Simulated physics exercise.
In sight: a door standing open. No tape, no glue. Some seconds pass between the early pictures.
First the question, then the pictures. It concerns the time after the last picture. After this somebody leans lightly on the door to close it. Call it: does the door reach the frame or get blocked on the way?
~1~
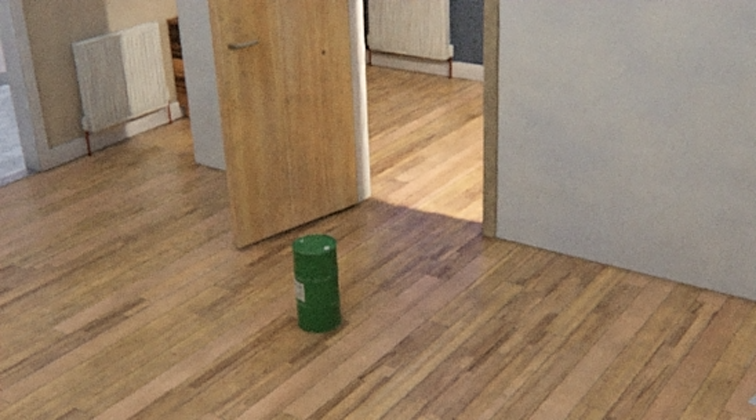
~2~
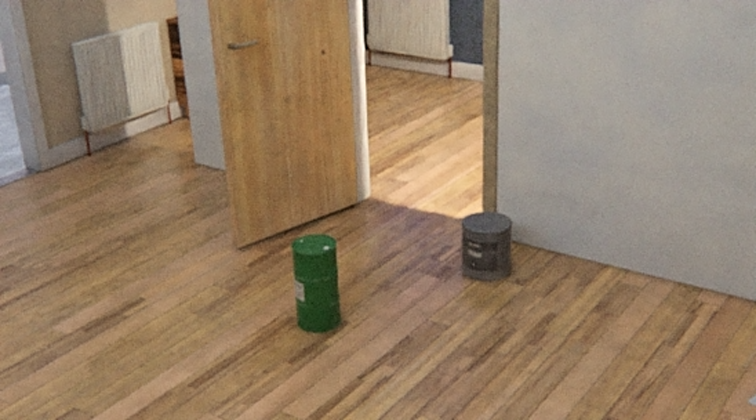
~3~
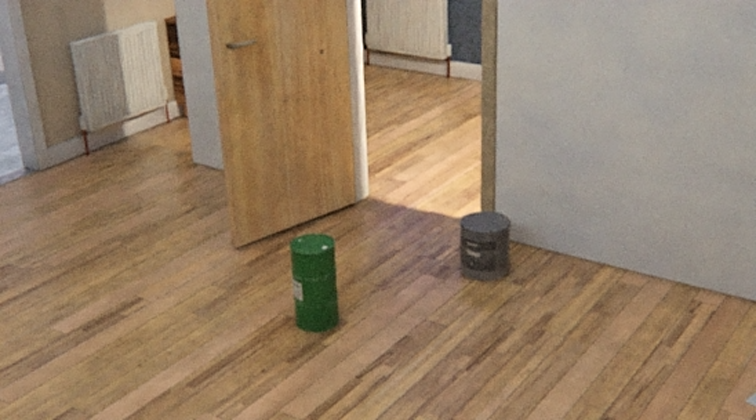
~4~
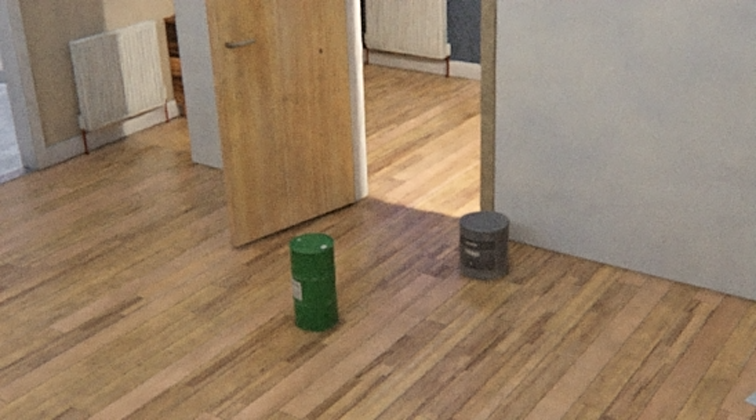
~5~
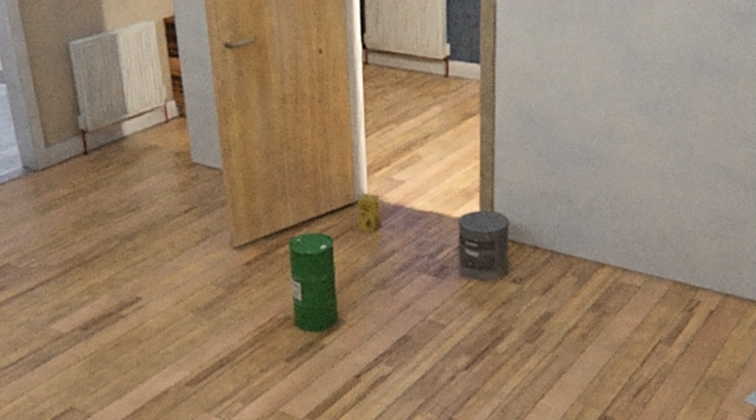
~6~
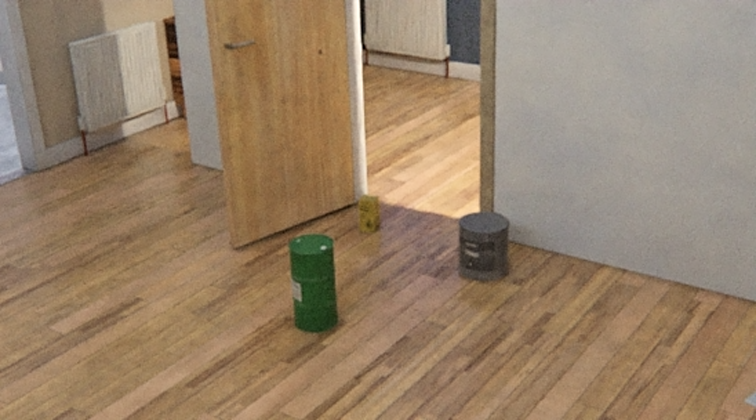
It reaches the frame.
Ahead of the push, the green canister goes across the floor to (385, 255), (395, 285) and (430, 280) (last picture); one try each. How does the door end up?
Case one: Gets held up; case two: Swings all the way; case three: Swings all the way.
Then, 1.00 s after the last picture, door at 52°.
Then, 1.40 s after the last picture, door at 24°; yellow carton slid well along near (397, 208).
At rest, door at 0°; moved from the start, yellow carton; the other 2 in place. Seen from the same camera at the end, yellow carton near (418, 197).
